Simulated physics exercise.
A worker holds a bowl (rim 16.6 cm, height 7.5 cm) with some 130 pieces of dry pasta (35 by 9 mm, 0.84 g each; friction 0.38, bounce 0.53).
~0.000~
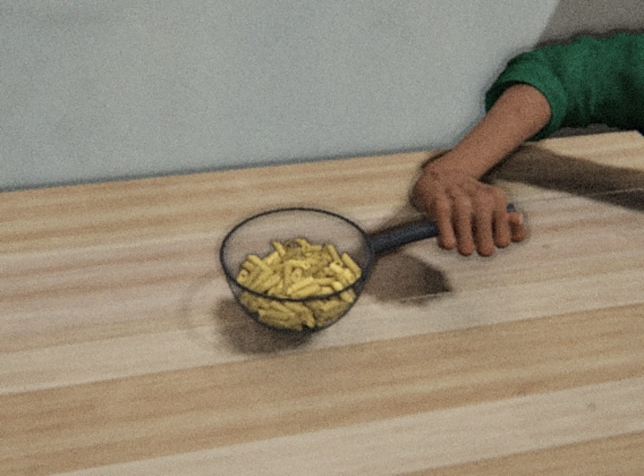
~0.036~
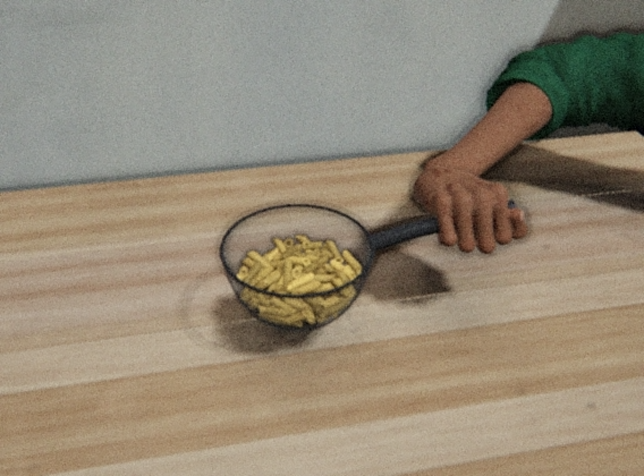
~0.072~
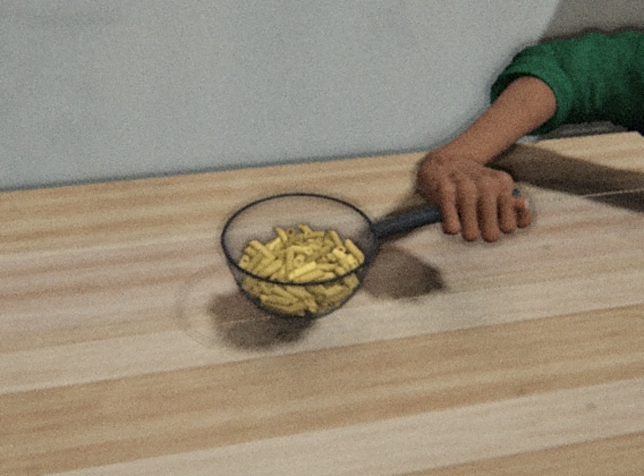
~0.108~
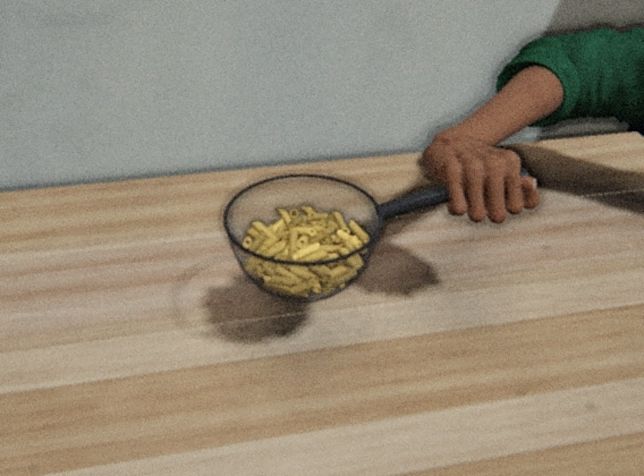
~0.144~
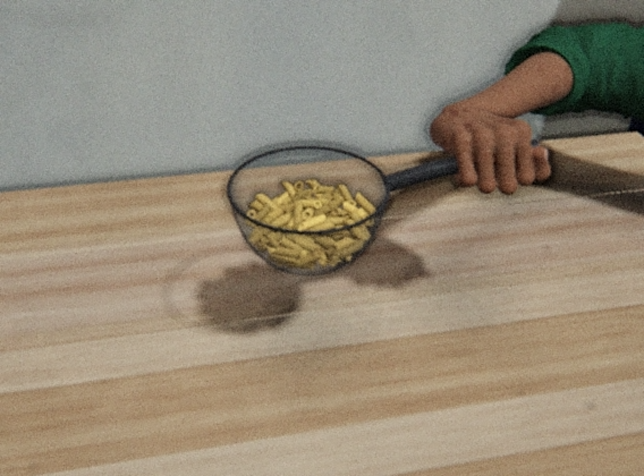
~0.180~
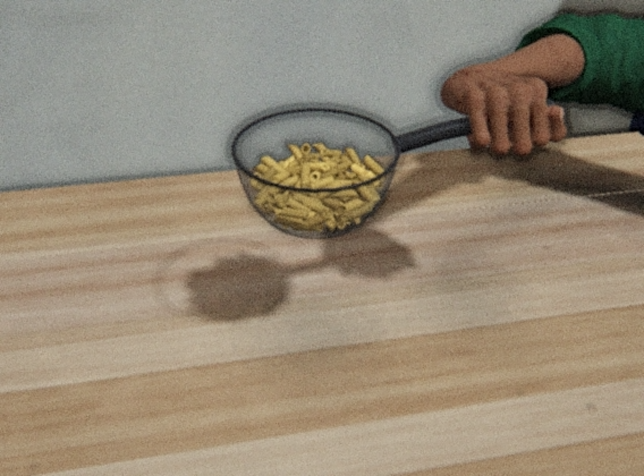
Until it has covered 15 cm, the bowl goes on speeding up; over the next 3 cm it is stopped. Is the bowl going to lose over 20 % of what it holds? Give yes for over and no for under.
The container fails to keep four fifths of the load.
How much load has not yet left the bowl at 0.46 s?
Some 70 per cent of the load.
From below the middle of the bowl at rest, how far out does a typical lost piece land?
It works out to near 16 cm.
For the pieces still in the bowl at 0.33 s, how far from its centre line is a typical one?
About 5.0 cm.
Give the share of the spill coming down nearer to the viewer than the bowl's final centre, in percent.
I'd say around 60 per cent of it.
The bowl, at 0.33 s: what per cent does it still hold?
About 70 %.
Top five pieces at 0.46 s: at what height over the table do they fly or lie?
About 33 cm.
Then, at 0.33 s, bowl 70 %, in the air 30 %; middle of the pieces not yet landed near (356, 61).
Then, at 0.46 s, bowl 70 %, in the air 30 %; middle of the pieces not yet landed near (383, 103).
After 0.57 s, bowl 65 %, in the air 35 %; middle of the pieces not yet landed near (376, 160).
After 0.68 s, bowl 65 %, fallen right of where it stops 25 %, in the air 10 %; middle of the pieces not yet landed near (347, 168).
By 1.1 s all is still; bowl 65 %, fallen right of where it stops 30 %.
